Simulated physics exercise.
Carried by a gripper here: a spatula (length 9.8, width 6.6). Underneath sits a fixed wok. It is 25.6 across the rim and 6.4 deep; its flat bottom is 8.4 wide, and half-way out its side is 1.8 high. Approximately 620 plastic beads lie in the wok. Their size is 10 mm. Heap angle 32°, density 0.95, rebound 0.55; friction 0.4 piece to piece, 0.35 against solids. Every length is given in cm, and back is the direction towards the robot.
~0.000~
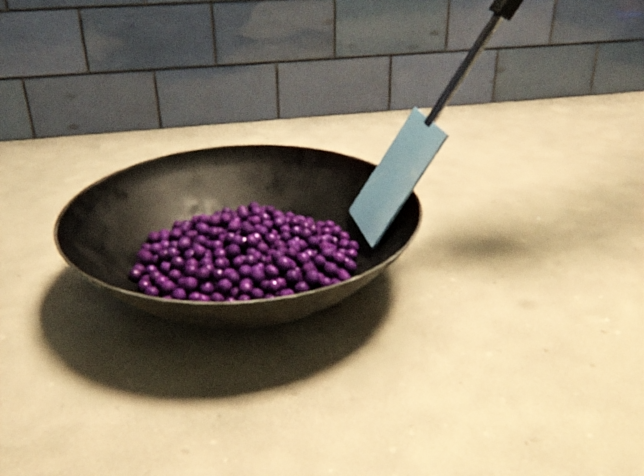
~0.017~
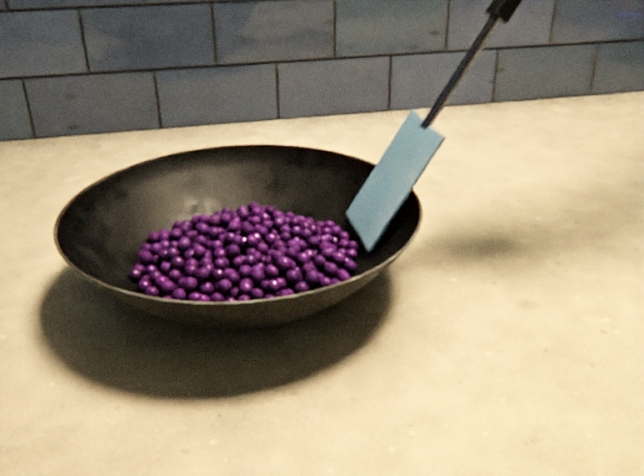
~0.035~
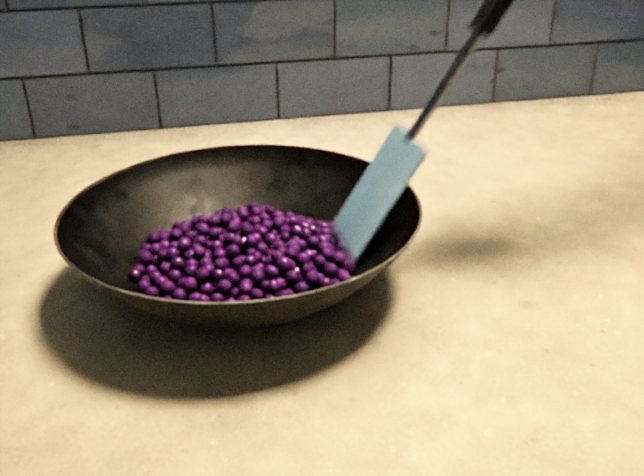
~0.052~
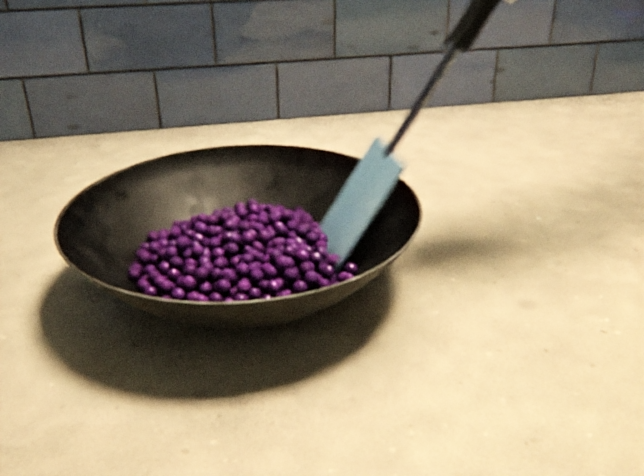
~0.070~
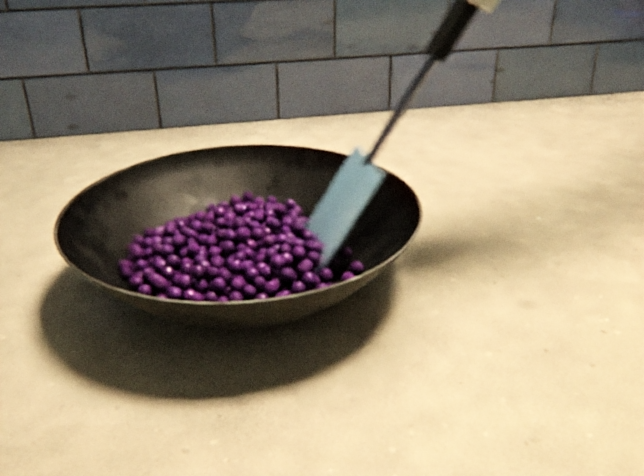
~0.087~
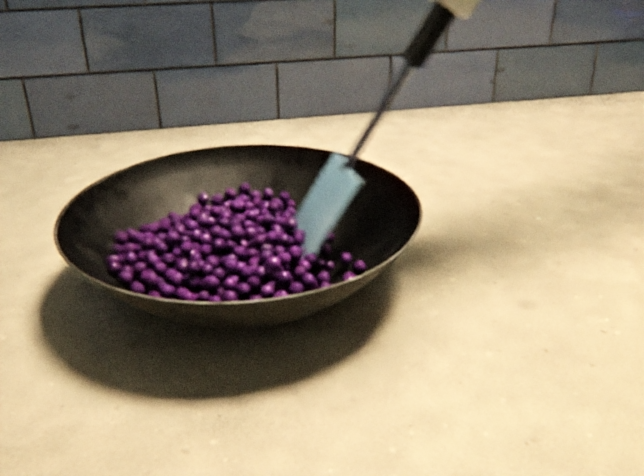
A blue spatula dipped into the right side of a dark wok and swept left through a heap of shiny purple beads, pushing them up and across toward the left side of the wok.
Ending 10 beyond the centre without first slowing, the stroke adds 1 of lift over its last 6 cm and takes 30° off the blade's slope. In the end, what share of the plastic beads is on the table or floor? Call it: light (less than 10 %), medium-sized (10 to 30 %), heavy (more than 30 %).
It comes out heavy.
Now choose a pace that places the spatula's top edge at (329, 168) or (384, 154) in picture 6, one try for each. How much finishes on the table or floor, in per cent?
That comes to some 40 and some 20 percent, in that order.
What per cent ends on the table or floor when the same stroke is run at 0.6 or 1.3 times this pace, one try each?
Around 20 per cent, then around 45 per cent, would end on the table or floor.
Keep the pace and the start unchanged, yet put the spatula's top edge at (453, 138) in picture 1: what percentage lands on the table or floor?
Roughly 35 percent ends on the table or floor.
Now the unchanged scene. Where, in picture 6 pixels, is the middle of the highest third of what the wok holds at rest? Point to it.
It is centred around (169, 256).
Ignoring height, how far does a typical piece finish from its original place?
It comes out at about 6 cm.
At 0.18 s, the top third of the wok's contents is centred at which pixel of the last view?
(134, 230).
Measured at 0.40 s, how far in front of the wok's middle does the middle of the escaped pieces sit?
Roughly 20 centimetres ahead.
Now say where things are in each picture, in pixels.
In the first frame, the spatula top edge at (431, 120), sloping 58°; upper third of the load around (246, 248), from x 135 to 355, top at y 205; 620 in the wok.
In the second frame, the spatula top edge at (428, 123), sloping 58°; upper third of the load around (246, 248), from x 135 to 355, top at y 205.
In the third frame, the spatula top edge at (412, 136), sloping 58°; upper third of the load around (246, 249), from x 135 to 350, top at y 205.
In the fourth frame, the spatula top edge at (391, 150), sloping 58°; upper third of the load around (251, 247), from x 135 to 350, top at y 205.
In the fifth frame, the spatula top edge at (369, 160), sloping 58°; upper third of the load around (245, 244), from x 125 to 355, top at y 195.
In the sixth frame, the spatula top edge at (348, 166), sloping 58°; upper third of the load around (234, 244), from x 115 to 360, top at y 190; 620 in the wok.
After 0.13 s, sloping 58°, highest piece 7 above the table; 620 in the wok.
After 0.18 s, sloping 48°, highest piece 7 above the table; 620 in the wok.
After 0.40 s, sloping 28°, highest piece 10 above the table; 380 in the wok, 105 on the table or floor, 135 on the blade or in flight.
After 1.45 s, sloping 28°, highest piece 4 above the table; 380 in the wok, 240 on the table or floor.
In the end, 380 in the wok, 240 on the table or floor. That is 39 % on the table or floor.
